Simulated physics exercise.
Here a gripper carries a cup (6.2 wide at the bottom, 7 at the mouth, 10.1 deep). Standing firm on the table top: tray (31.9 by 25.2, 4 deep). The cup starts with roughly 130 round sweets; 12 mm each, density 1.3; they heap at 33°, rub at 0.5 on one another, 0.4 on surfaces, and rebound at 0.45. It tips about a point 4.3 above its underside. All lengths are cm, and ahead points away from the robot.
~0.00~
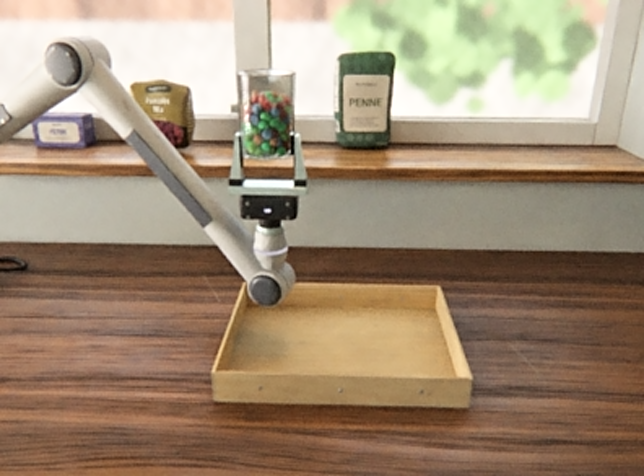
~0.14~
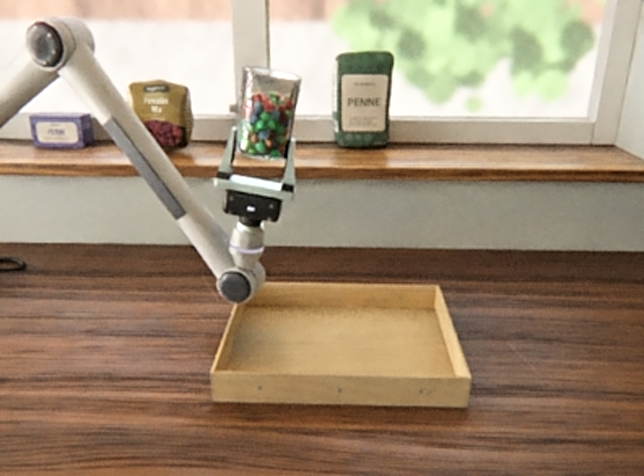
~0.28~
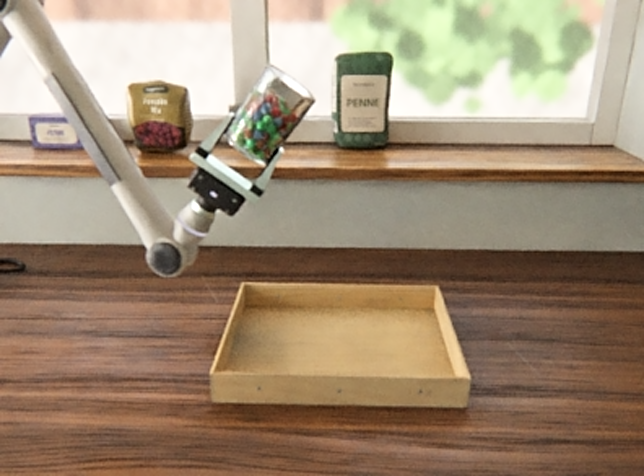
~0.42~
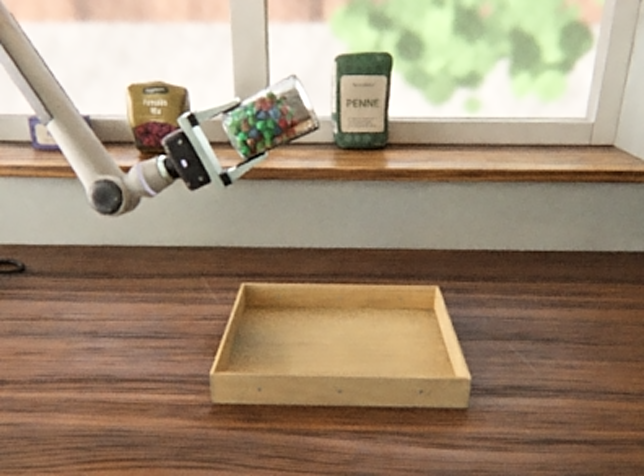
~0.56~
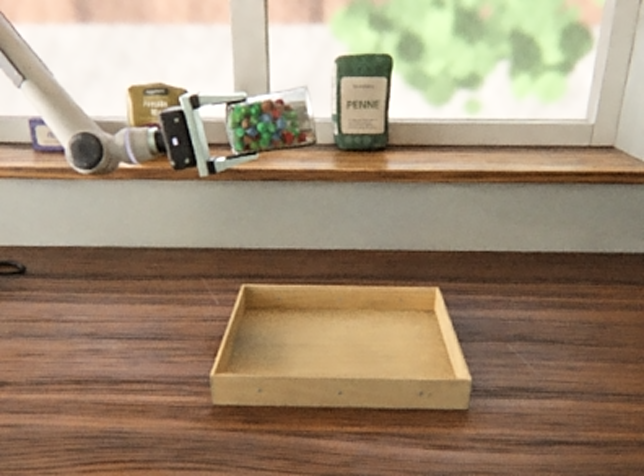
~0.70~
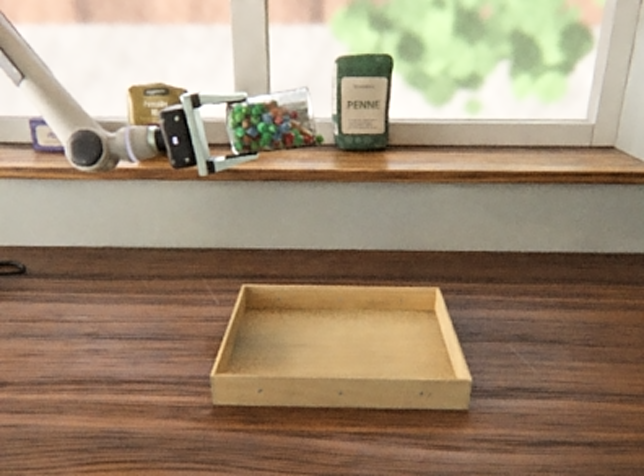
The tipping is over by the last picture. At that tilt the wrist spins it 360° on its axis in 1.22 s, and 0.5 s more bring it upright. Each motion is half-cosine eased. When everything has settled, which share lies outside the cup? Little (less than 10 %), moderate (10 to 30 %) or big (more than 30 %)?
Answer: Moderate; 10 to 30 % of the round sweets finish outside the cup.
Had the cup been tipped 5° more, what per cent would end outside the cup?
In that case some 40 per cent.
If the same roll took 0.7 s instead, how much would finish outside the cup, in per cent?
Then about 15 per cent.
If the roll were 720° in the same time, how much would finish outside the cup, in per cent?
In that case some 30 per cent.
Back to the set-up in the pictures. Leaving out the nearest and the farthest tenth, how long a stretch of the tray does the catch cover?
About 16 cm.
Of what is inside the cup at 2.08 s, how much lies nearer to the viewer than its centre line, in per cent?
Roughly 35 per cent.
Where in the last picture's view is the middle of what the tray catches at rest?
Near (376, 345).
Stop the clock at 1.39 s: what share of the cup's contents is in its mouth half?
Roughly 35 per cent.
After 1.39 s, tipped 81°, highest piece 36 above the table; 120 in the cup, 5 in the tray, 6 in flight or on a rim.
After 2.08 s, tipped 63°, highest piece 35 above the table; 104 in the cup, 24 in the tray, 3 in flight or on a rim.
After 2.62 s, upright, highest piece 37 above the table; 103 in the cup, 28 in the tray.
After 3.32 s, upright, highest piece 37 above the table; 103 in the cup, 28 in the tray.
At rest, 103 in the cup, 28 in the tray. That is 21 % outside the cup.
